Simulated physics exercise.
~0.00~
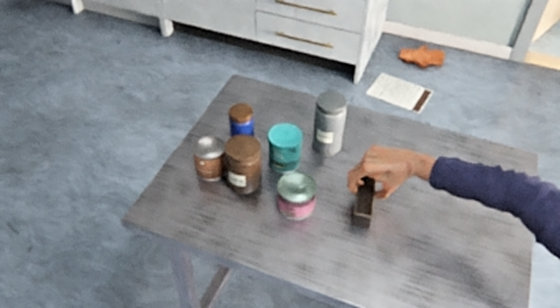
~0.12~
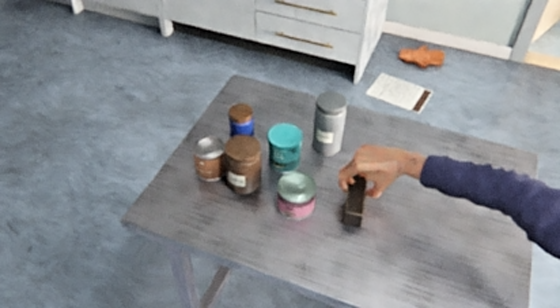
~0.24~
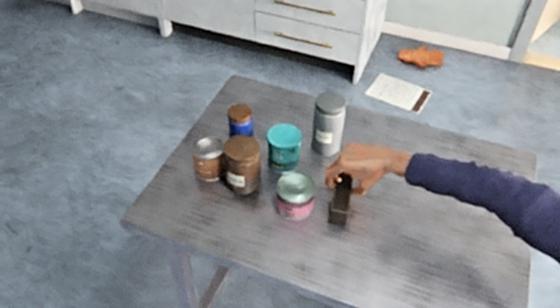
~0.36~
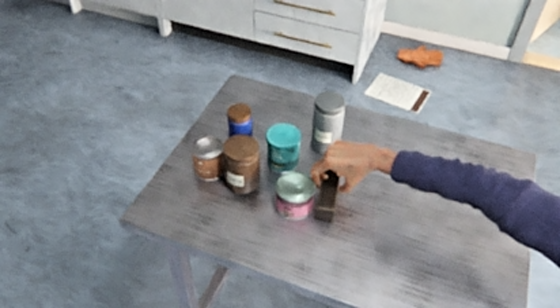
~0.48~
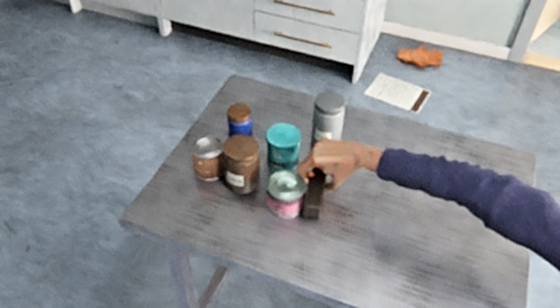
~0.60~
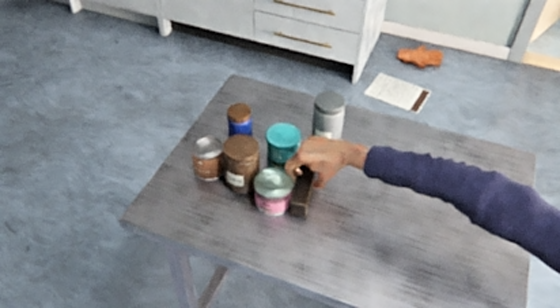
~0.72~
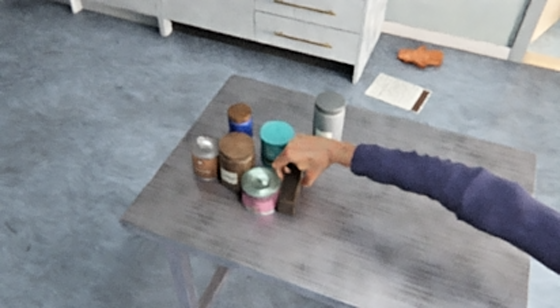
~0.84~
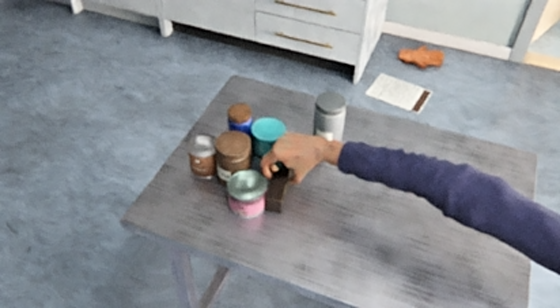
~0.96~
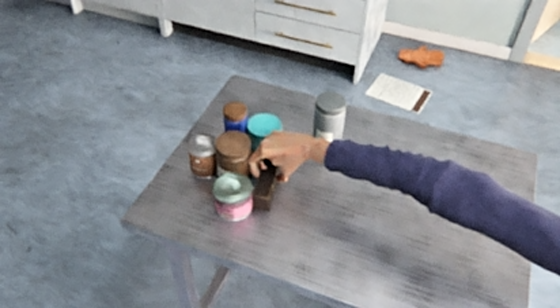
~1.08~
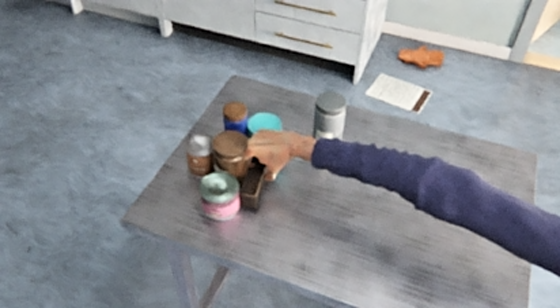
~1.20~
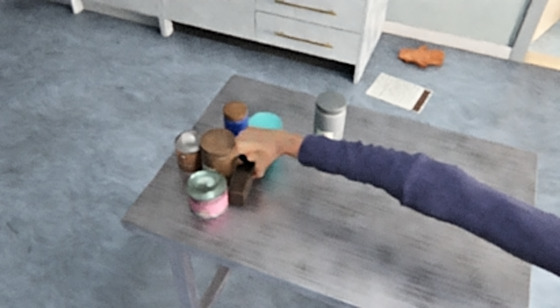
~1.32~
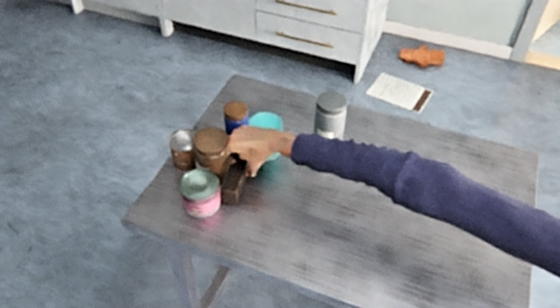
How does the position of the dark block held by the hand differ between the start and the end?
At the start the dark block is to the right of the containers, with a gap between it and the pink tub. By the end it is much further left, in among the containers beside the pink tub and the brown jar.
